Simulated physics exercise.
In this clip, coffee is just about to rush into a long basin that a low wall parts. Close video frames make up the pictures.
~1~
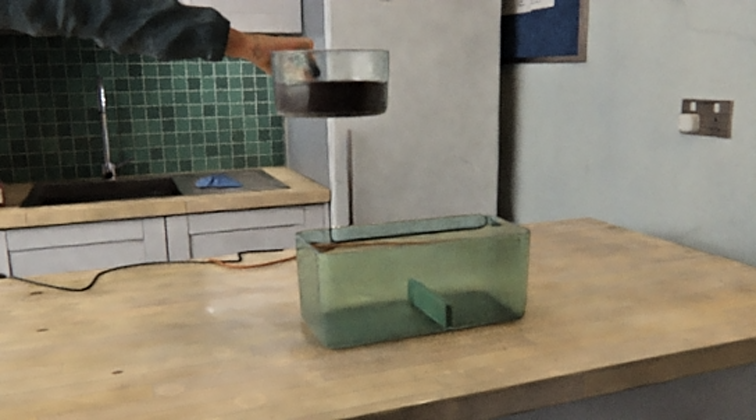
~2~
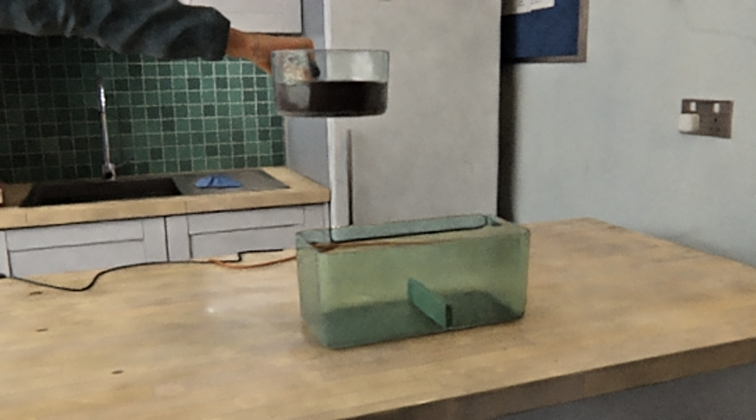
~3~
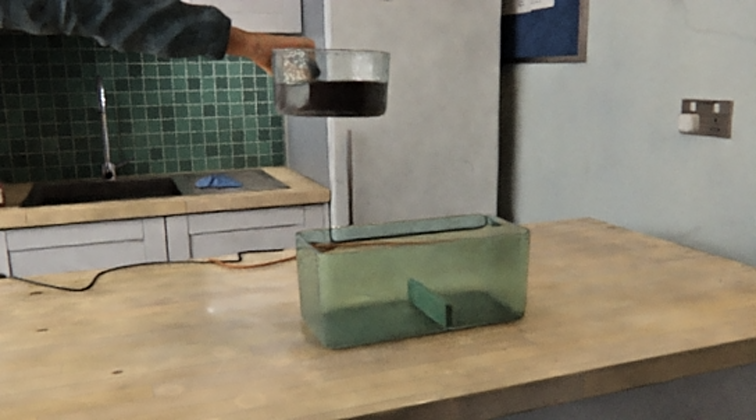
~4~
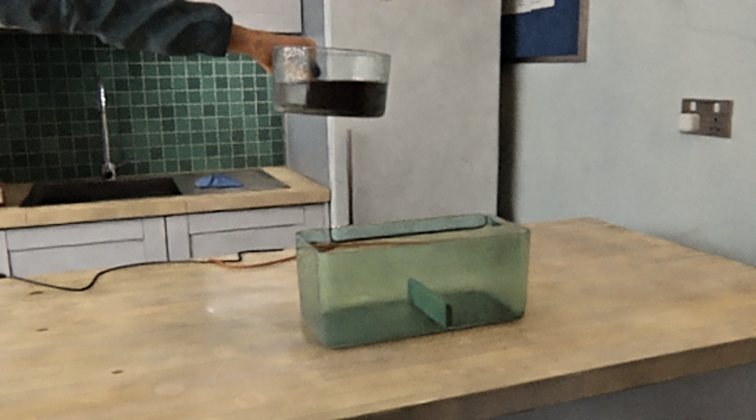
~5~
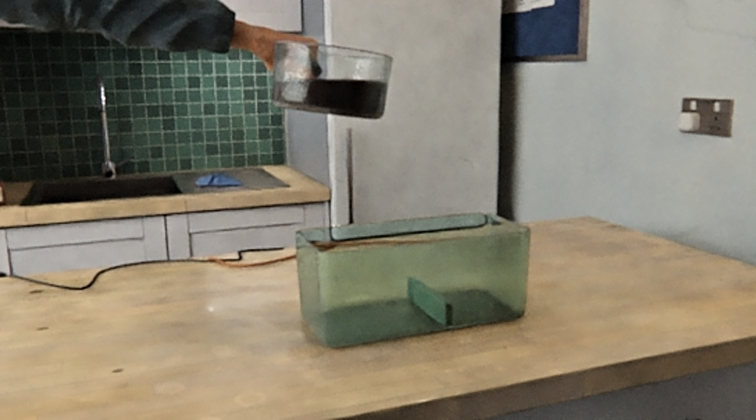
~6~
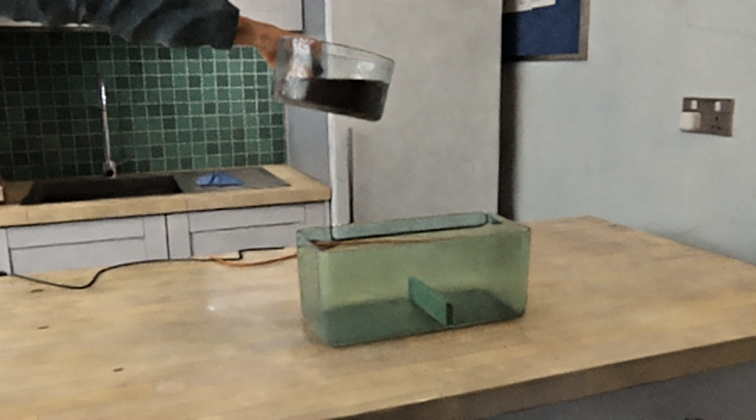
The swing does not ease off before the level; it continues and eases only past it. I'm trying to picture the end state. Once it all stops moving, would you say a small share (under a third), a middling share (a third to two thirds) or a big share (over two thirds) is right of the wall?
A middling share, a third to two thirds.
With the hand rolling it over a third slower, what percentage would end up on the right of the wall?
I'd put it at some 60 percent.
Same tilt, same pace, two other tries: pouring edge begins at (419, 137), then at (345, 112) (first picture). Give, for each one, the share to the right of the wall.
You'd get 85 percent from the first and 10 percent from the second.
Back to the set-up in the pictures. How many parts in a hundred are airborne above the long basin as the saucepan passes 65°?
Near 25 parts in a hundred.
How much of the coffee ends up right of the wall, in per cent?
55 %.
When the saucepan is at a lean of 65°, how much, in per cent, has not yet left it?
About 75 % remains.
A moment on, the saucepan is tipped part way and 74 per cent is still to pour, 0 is left of the wall and 0 right of it.
Next, the saucepan is tipped on its side and 23 per cent is still to pour, 10 is left of the wall and 42 right of it.
Then the saucepan is tipped on its side and 5 per cent is still to pour, 34 is left of the wall and 54 right of it.
Later the saucepan is tipped on its side and 1 per cent is still to pour, 43 is left of the wall and 54 right of it.
At rest 44 per cent lies left of the wall, 55 right of it and 1 outside.
